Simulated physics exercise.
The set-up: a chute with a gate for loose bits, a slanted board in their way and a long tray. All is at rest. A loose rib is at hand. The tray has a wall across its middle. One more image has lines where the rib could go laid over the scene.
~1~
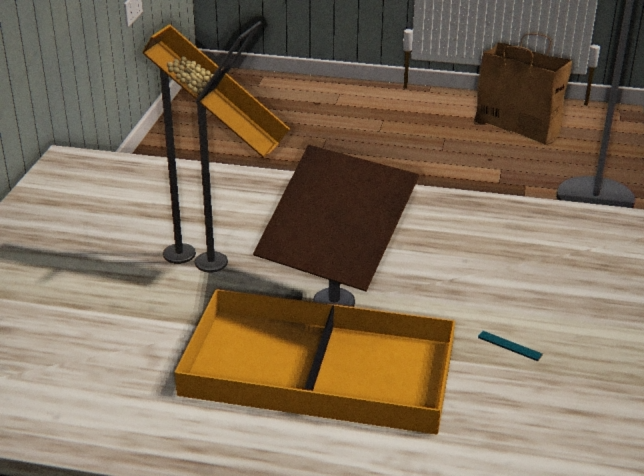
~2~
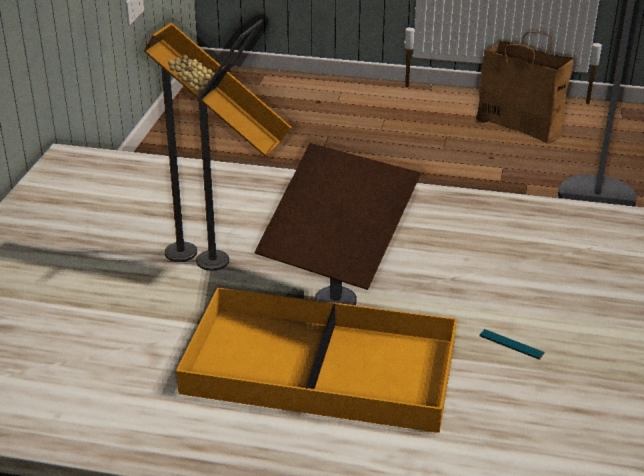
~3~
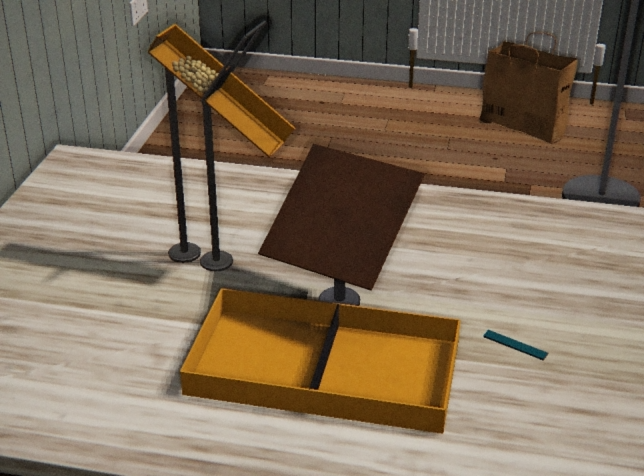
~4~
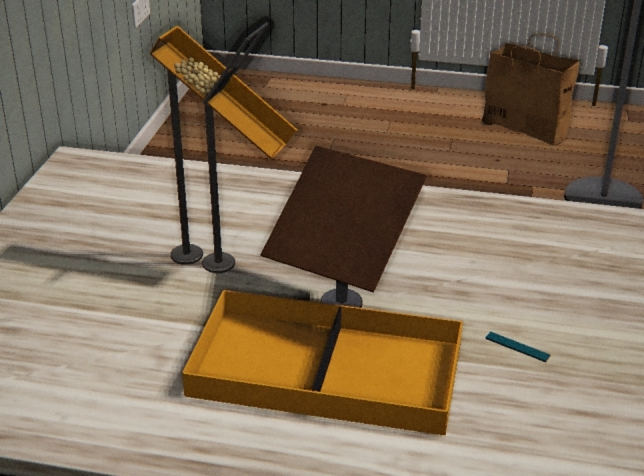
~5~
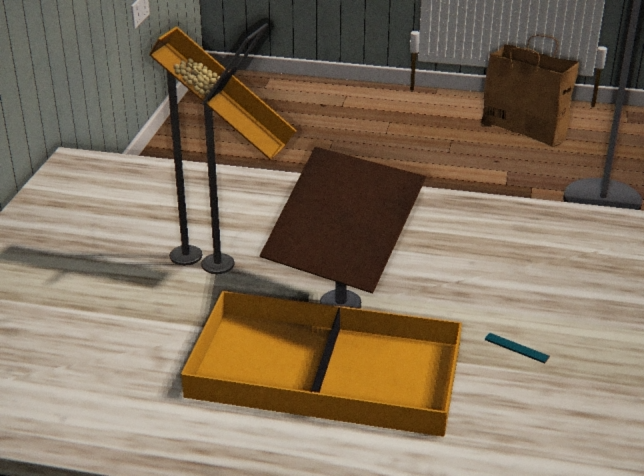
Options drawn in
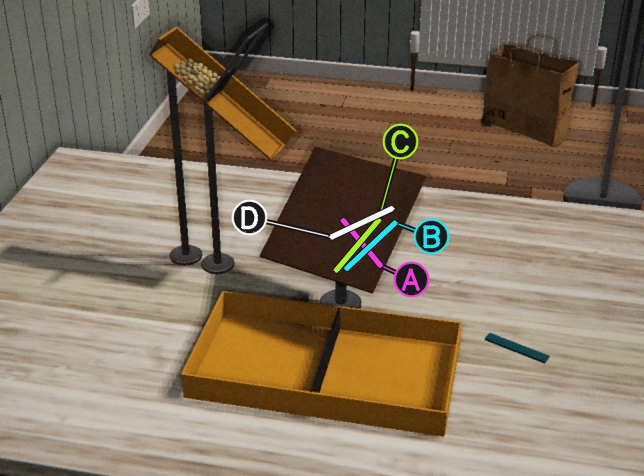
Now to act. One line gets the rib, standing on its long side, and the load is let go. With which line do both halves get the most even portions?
Line A.
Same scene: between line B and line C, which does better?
B it is.
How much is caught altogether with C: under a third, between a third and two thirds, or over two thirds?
Over two thirds.
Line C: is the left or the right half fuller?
Left.
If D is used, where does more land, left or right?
Left.
On the marked copy, line A from (343, 220) to (380, 265); line B from (395, 222) to (346, 268); line C from (378, 220) to (336, 270); line D from (392, 208) to (331, 236).
For line A, of what is caught, about two thirds in the left half, about a third in the right.
For line B, of what is caught, most in the left half, a small part in the right.
For line C, of what is caught, nearly all in the left half, a stray few in the right.
For line D, of what is caught, nearly all in the left half, a stray few in the right.
